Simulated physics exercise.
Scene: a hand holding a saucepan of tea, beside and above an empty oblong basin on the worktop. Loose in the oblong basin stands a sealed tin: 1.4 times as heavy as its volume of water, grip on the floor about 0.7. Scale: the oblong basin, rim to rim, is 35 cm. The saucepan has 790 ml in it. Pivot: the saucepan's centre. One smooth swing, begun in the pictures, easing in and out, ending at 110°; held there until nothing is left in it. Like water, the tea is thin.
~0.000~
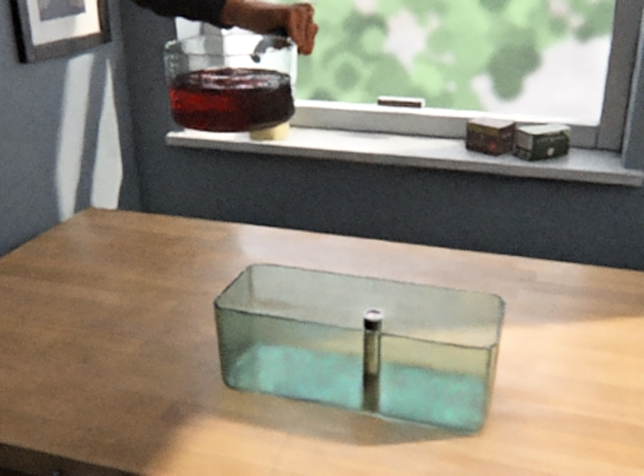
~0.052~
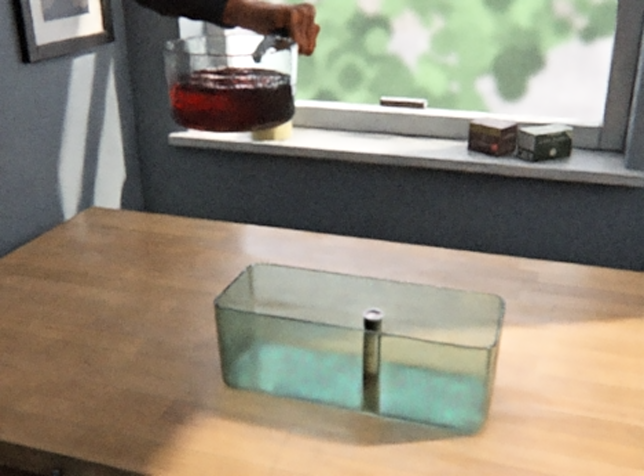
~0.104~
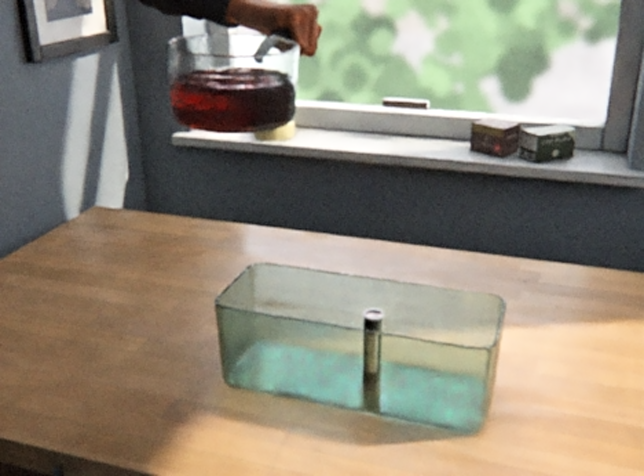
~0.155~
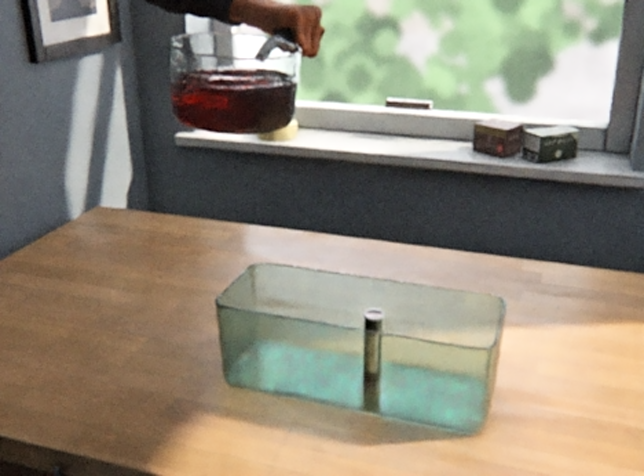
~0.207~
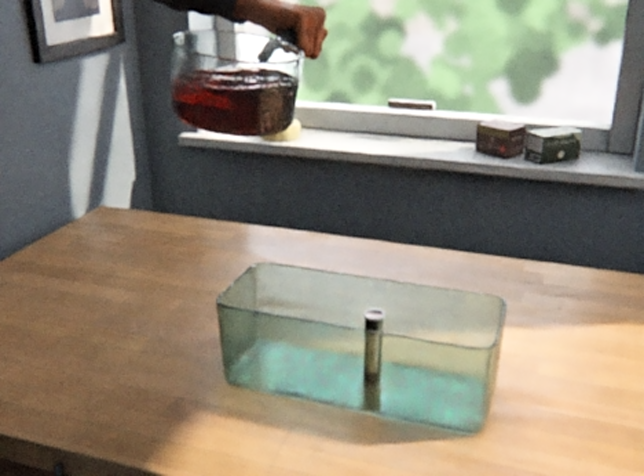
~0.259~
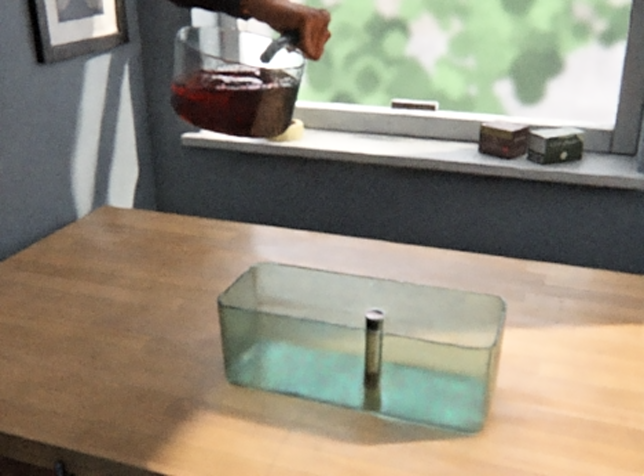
A hand slowly tilts a clear pan of dark red tea above an oblong basin.
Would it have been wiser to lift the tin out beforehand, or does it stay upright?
My bet is it capsizes.
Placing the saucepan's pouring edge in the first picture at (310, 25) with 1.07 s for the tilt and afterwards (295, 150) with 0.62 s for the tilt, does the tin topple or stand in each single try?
Try 1: Tipped over; try 2: Still standing.
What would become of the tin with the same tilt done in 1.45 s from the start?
The tin tips over.
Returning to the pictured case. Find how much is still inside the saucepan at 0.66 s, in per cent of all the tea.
68 %.
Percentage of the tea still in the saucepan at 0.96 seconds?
Around 14 in a hundred is still there.
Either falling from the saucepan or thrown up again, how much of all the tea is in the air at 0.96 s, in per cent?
Roughly 28 per cent.
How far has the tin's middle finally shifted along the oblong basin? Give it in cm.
Some 8.0 cm.
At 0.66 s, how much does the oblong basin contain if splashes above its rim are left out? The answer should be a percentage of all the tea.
About 0 per cent.
By 0.66 s the tilt is 72° and 68 per cent is still to pour; the tin stands where it began.
By 0.96 s the tilt is 105° and 13 per cent is still to pour; the tin stands where it began.
By 1.27 s the tilt is 110° and 0 per cent is still to pour; the tin leans 55°.
By 1.61 s the tilt is 110° and 0 per cent is still to pour; the tin lies on its side.
At rest the tin lies on its side.
